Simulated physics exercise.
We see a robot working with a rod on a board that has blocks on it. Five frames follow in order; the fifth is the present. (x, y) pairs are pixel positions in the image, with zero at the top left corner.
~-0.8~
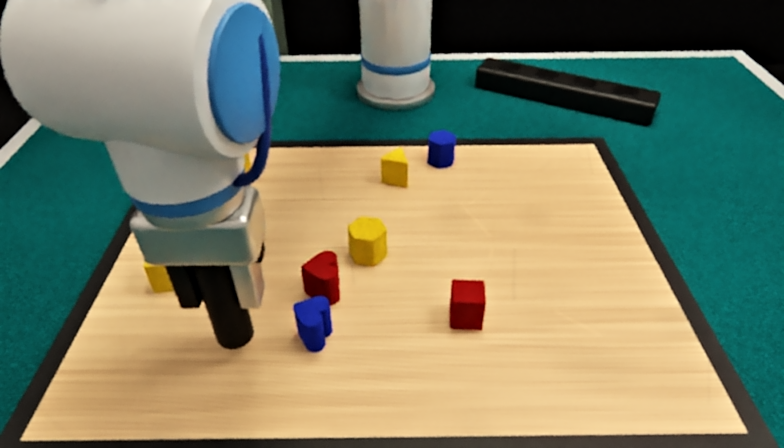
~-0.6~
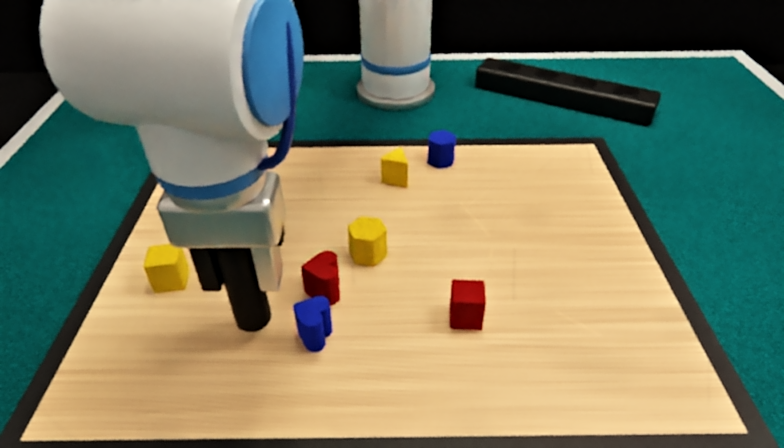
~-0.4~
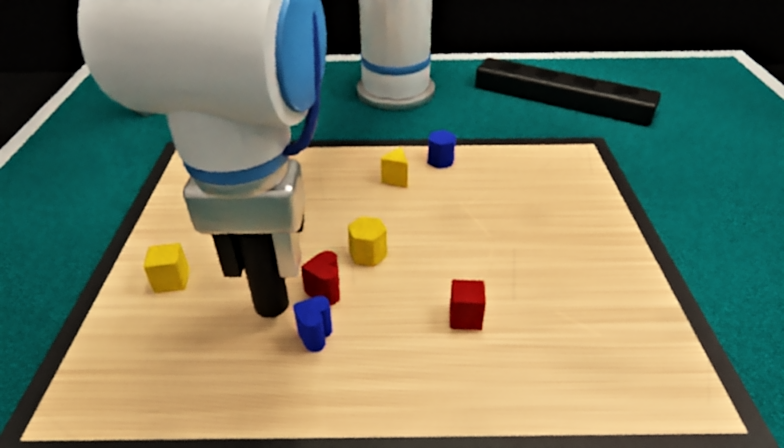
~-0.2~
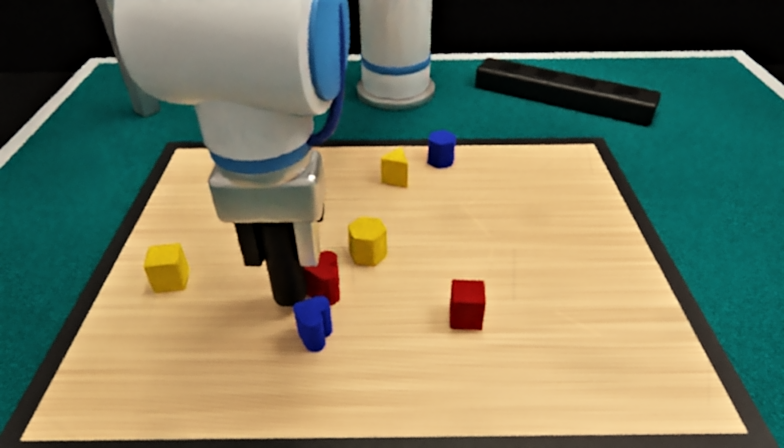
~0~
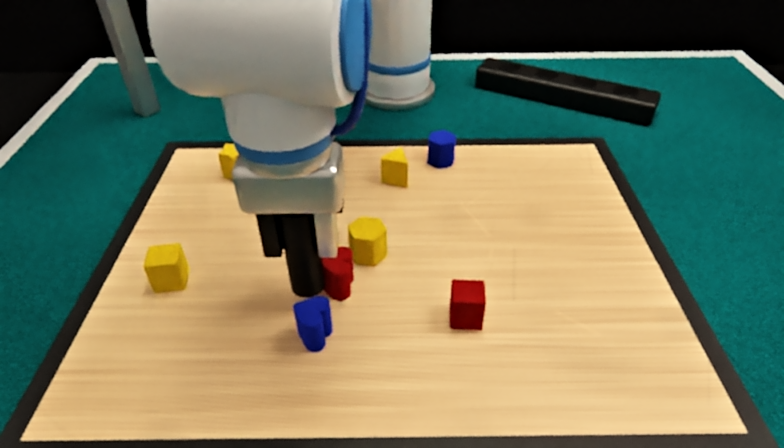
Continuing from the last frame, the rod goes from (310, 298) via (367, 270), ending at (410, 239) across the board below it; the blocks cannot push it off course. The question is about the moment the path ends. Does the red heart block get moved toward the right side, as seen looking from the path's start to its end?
The answer is yes.
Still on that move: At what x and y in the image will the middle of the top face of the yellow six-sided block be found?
It comes to (387, 199).
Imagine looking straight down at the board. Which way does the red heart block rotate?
It spins with the clock.
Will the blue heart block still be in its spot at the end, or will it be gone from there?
If the rod follows that path, the blue heart block stays in its place.
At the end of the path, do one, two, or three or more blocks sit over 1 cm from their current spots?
The answer is two blocks, counting only moves over 1 cm.
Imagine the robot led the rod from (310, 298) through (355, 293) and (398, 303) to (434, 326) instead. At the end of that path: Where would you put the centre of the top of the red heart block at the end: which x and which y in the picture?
(388, 248)
The first path, step by step. One third of the way, rod at (349, 267); red heart block at (378, 245), turned 20° clockwise; yellow six-sided block at (373, 223), turned 25° anticlockwise.
Two thirds of the way, rod at (383, 246); red heart block at (414, 234), turned 50° clockwise; yellow six-sided block at (381, 210), turned 65° anticlockwise.
At the end, rod at (411, 227); blue heart block still; red heart block at (430, 229), turned 85° clockwise; yellow six-sided block at (387, 199), turned 120° anticlockwise.
